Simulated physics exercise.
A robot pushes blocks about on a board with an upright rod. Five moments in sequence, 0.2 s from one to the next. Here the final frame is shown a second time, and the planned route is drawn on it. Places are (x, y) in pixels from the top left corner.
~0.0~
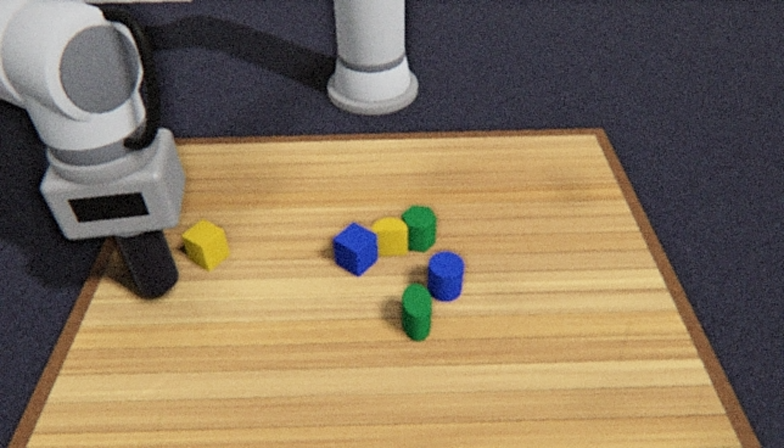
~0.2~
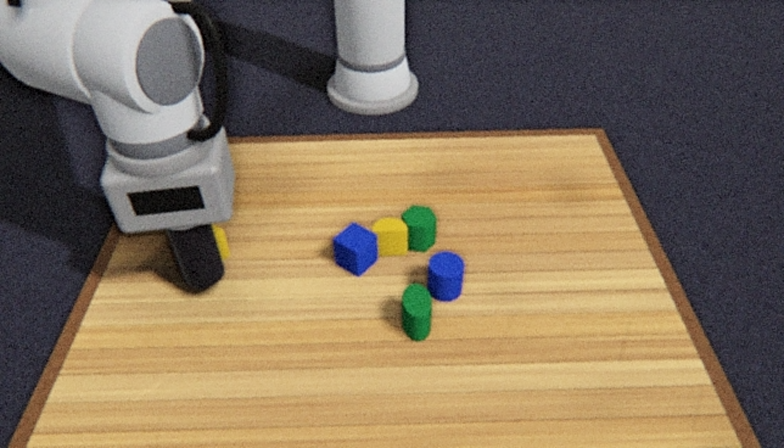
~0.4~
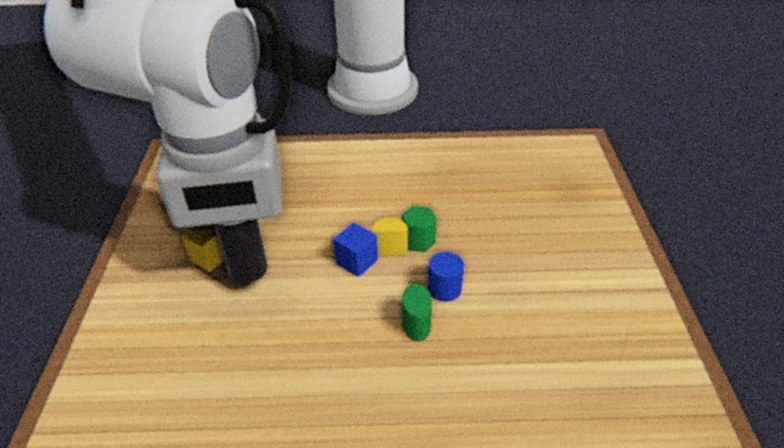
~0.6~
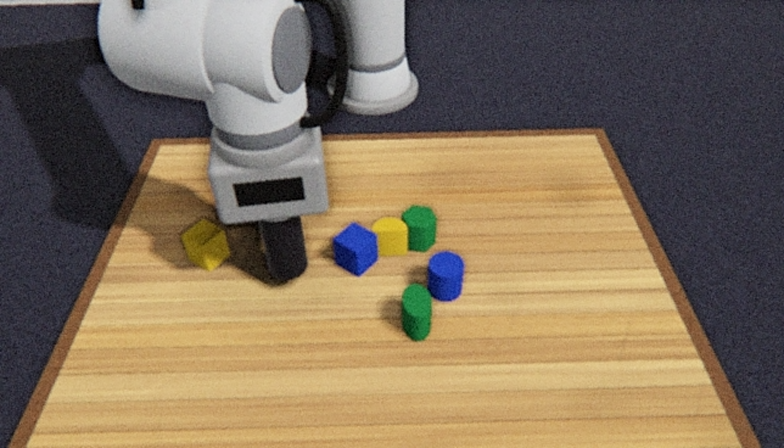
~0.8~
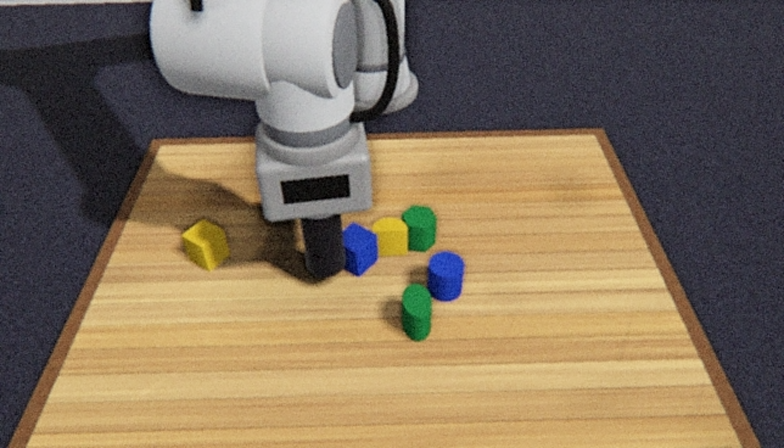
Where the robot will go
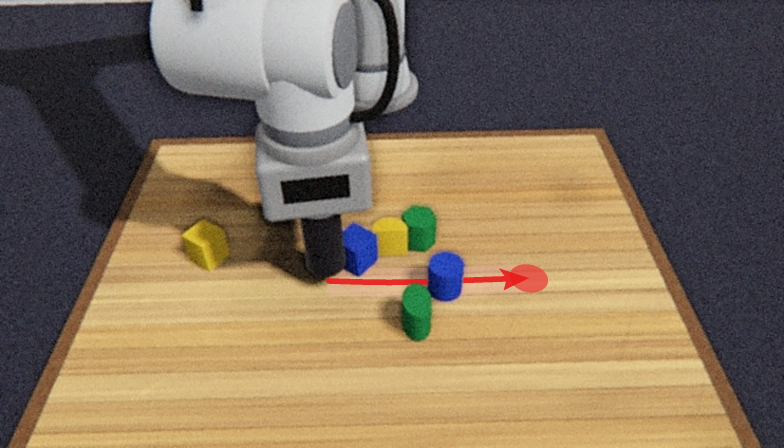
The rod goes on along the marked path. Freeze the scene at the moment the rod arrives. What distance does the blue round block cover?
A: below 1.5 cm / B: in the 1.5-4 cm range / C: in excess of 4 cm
The one that fits is C, in excess of 4 cm.
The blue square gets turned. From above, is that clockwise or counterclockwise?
Rotates counter-clockwise.
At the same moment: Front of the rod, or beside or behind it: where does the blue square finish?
Slipped loose.
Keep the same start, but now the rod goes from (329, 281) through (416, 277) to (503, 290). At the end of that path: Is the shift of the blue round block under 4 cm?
No.
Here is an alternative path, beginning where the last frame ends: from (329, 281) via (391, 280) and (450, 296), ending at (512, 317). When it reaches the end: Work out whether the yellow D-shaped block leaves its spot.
Moved off its spot.
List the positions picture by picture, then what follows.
In the first picture, tip of the rod at (160, 281), middles of tops, blue square at (355, 236), yellow D-shaped block at (389, 225), green elliptical block at (417, 300), blue round block at (446, 263).
In the second picture, rod at (206, 275), nothing pushed.
In the third picture, rod at (249, 271), nothing pushed.
In the fourth picture, rod at (289, 267), nothing pushed.
In the fifth picture, rod at (327, 265), blue square at (355, 236), yellow D-shaped block at (389, 225), green elliptical block at (417, 300), blue round block at (446, 263).
The line goes straight from (329, 281) to (529, 278).
On the path given first. One third of the way, rod at (395, 266); blue square at (367, 231), turned 35° anticlockwise; yellow D-shaped block at (392, 219), turned 45° clockwise.
Two thirds of the way, rod at (465, 264); blue square at (367, 231), turned 35° anticlockwise; yellow D-shaped block at (392, 219), turned 45° clockwise; blue round block at (499, 271).
At the end, rod at (532, 262); blue square at (367, 231), turned 35° anticlockwise; yellow D-shaped block at (392, 219), turned 45° clockwise; green elliptical block unmoved; blue round block at (536, 281).
